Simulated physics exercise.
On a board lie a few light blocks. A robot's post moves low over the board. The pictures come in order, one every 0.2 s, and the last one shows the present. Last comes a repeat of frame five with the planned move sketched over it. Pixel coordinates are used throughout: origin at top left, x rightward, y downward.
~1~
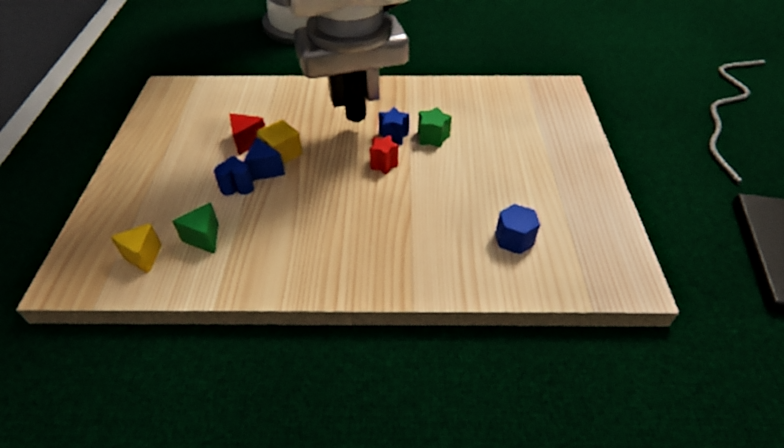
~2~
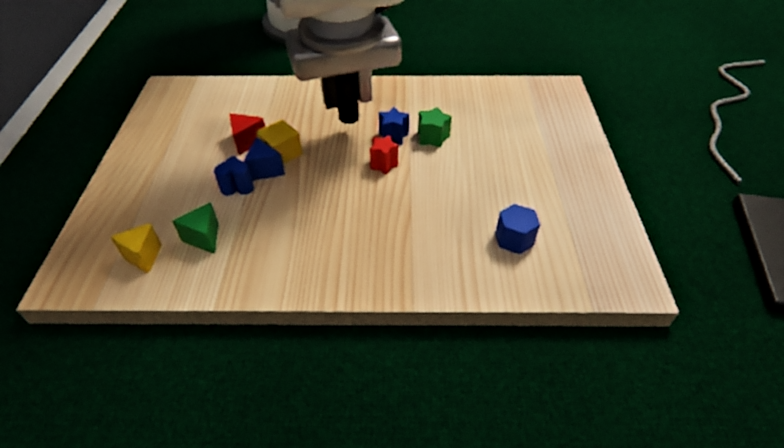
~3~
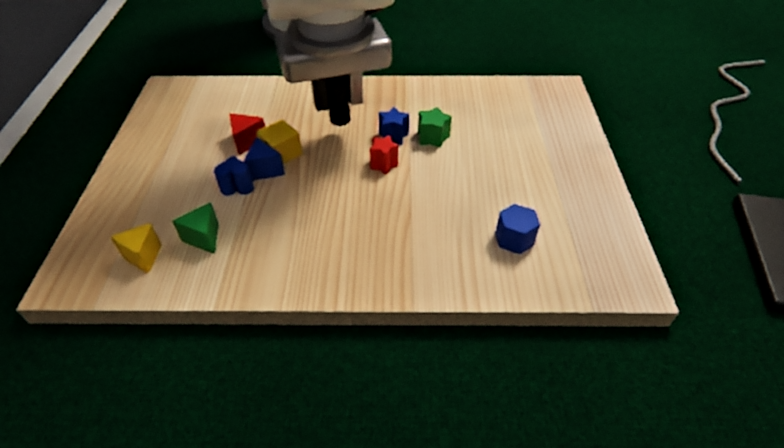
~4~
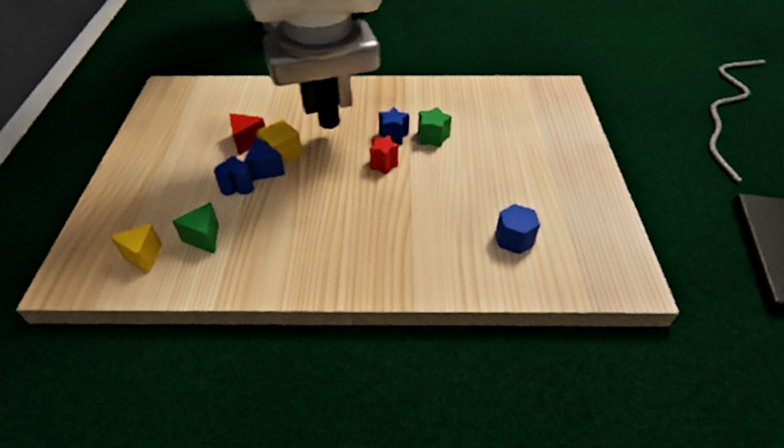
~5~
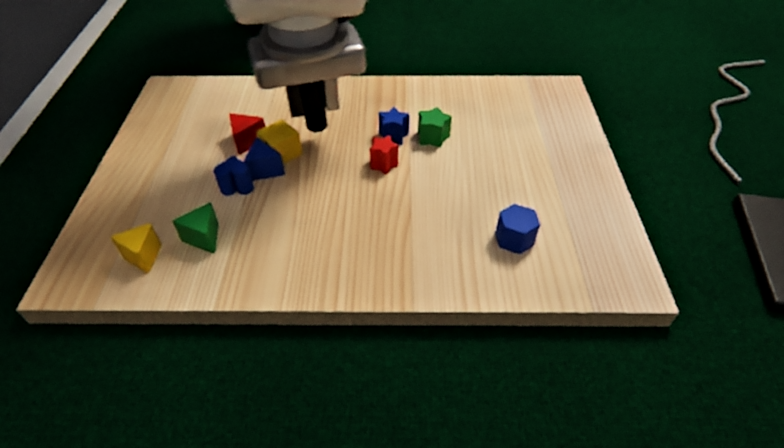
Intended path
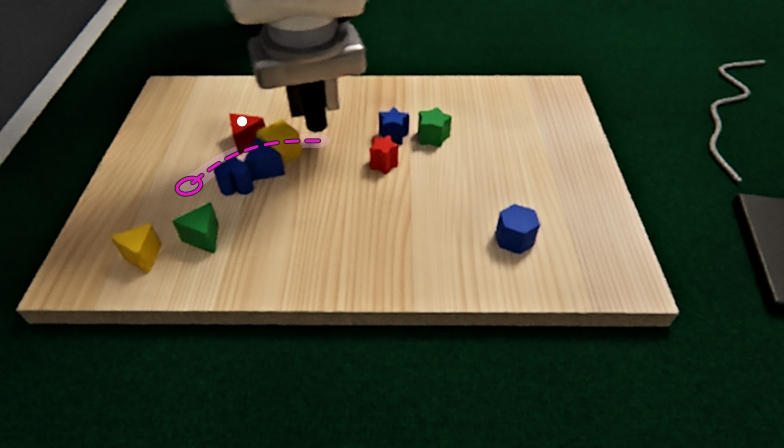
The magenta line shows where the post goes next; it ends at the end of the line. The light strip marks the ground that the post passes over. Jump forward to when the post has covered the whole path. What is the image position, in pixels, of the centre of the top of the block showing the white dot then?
At (225, 120).
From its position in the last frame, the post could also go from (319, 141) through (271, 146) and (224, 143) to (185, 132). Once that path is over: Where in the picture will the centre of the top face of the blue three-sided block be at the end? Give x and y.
Final place: (246, 162).
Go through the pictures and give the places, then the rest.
In the first frame, lower end of the post at (356, 116), tops of blocks, blue heart block at (231, 166), red three-sided block at (242, 121), blue three-sided block at (260, 150), yellow four-sided block at (278, 132).
In the second frame, post at (349, 118), blocks as before.
In the third frame, post at (340, 120), blocks as before.
In the fourth frame, post at (330, 123), blocks as before.
In the fifth frame, post at (317, 126), blue heart block at (231, 166), red three-sided block at (242, 121), blue three-sided block at (260, 150), yellow four-sided block at (278, 132).
The drawn path runs from (319, 141) via (272, 143) and (227, 159), ending at (189, 186); the dot is on the red three-sided block.
What follows on the original path. One third of the way, post at (267, 129); blue heart block at (228, 170), turned 20° clockwise; red three-sided block at (240, 121); blue three-sided block at (253, 158), turned 30° anticlockwise; yellow four-sided block at (252, 139), turned 40° anticlockwise.
Two thirds of the way, post at (221, 145); blue heart block at (223, 179); red three-sided block at (225, 120); blue three-sided block at (251, 165), turned 80° anticlockwise; yellow four-sided block at (226, 155), turned 85° anticlockwise.
At the end, post at (183, 171); blue heart block at (224, 183), turned 15° clockwise; red three-sided block at (225, 120); blue three-sided block at (251, 166), turned 90° anticlockwise; yellow four-sided block at (222, 160), turned 105° anticlockwise.
